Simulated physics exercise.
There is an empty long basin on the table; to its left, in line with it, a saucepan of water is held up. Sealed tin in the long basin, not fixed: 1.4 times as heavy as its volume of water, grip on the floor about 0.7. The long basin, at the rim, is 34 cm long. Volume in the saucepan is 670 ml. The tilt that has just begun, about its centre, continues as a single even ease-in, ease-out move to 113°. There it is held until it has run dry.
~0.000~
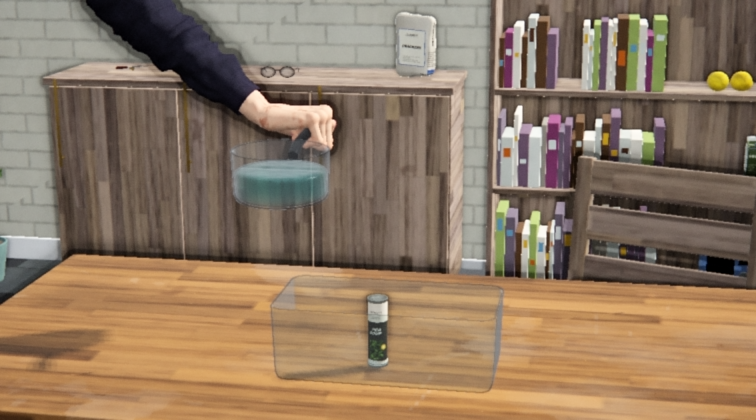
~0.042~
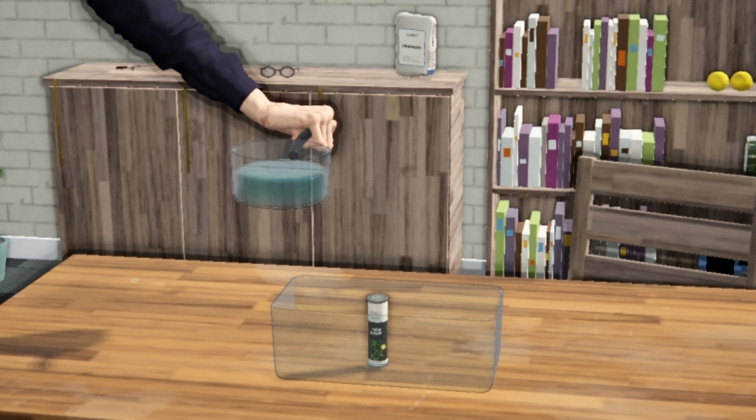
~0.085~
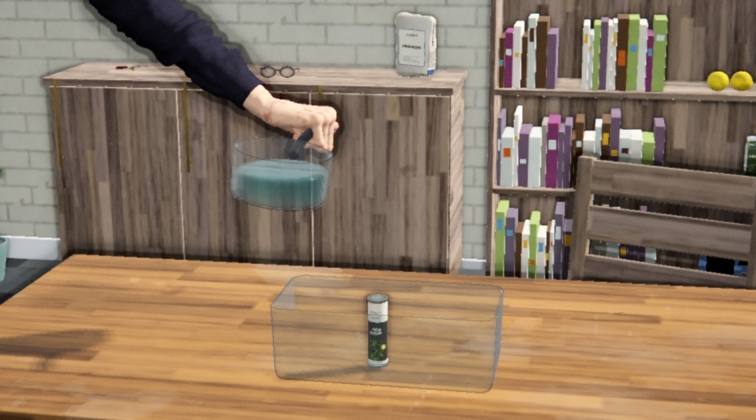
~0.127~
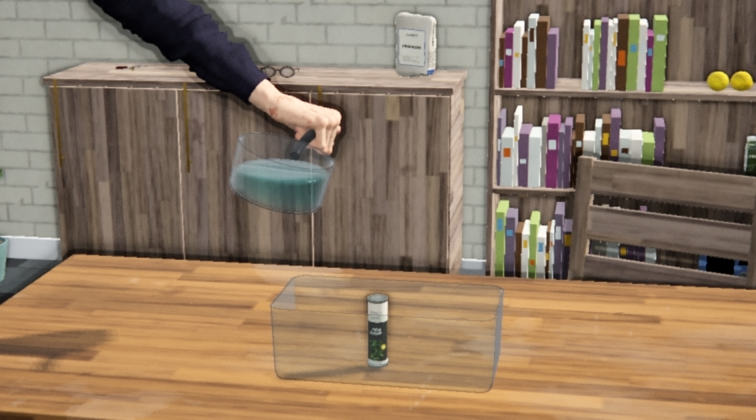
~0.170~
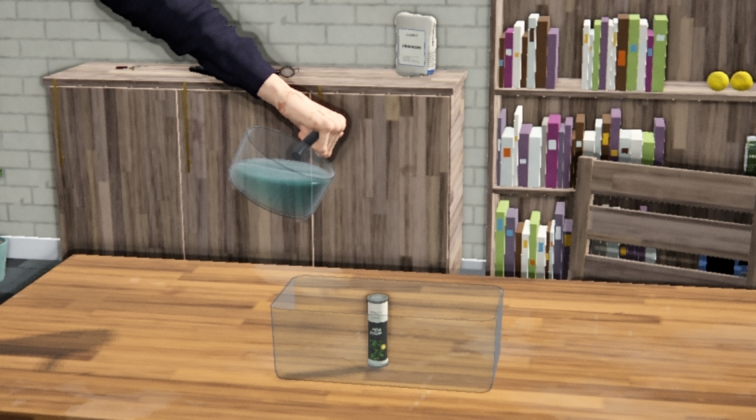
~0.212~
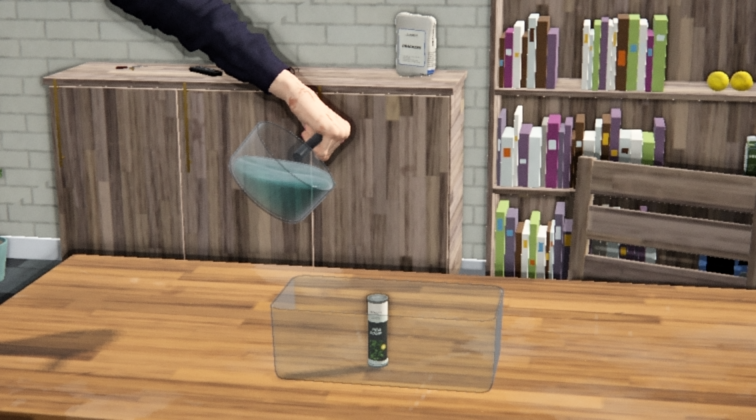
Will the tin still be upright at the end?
It overbalances.
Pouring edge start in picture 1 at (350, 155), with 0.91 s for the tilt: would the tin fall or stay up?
It does not tip.
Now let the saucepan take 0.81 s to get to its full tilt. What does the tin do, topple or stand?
Then the tin does not tip.
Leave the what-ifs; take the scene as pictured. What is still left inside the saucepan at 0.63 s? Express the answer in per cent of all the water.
I'd say some 3 per cent remains.
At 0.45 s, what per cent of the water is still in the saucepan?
Roughly 18 percent.
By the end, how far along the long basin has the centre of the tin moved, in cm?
Roughly 8.0 cm.
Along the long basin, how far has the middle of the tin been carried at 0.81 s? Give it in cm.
Its middle sits about 5 cm from the start.
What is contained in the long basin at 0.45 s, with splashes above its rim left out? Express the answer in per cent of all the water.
I'd put it near 20 percent.
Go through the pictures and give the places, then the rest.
In the first picture, it leans 0°; its right rim is at (328, 152); the water meets the walls at (237, 168) and (327, 171); the long basin's rim runs from (282, 292) to (499, 304); the tin's top is at (378, 301).
In the second picture, it leans 2°; its right rim is at (329, 154); the water meets the walls at (238, 167) and (327, 171).
In the third picture, it leans 8°; its right rim is at (330, 159); the water meets the walls at (237, 166) and (328, 172).
In the fourth picture, it leans 16°; its right rim is at (332, 167); the water meets the walls at (237, 165) and (329, 174).
In the fifth picture, it leans 28°; its right rim is at (333, 178); the water meets the walls at (235, 163) and (331, 176).
In the sixth picture, it leans 42°; its right rim is at (331, 190); the water meets the walls at (237, 158) and (327, 179); 1 per cent is over the edge.
Then, 0.45 s in, the tilt is 109° and 18 per cent is still to pour; the tin stands where it began.
Then, 0.63 s in, the tilt is 113° and 3 per cent is still to pour; the tin leans 8°.
Then, 0.81 s in, the tilt is 113° and 0 per cent is still to pour; the tin leans 40°.
Then, 1.01 s in, the tilt is 113° and 0 per cent is still to pour; the tin lies on its side.
Finally, the tin lies on its side.
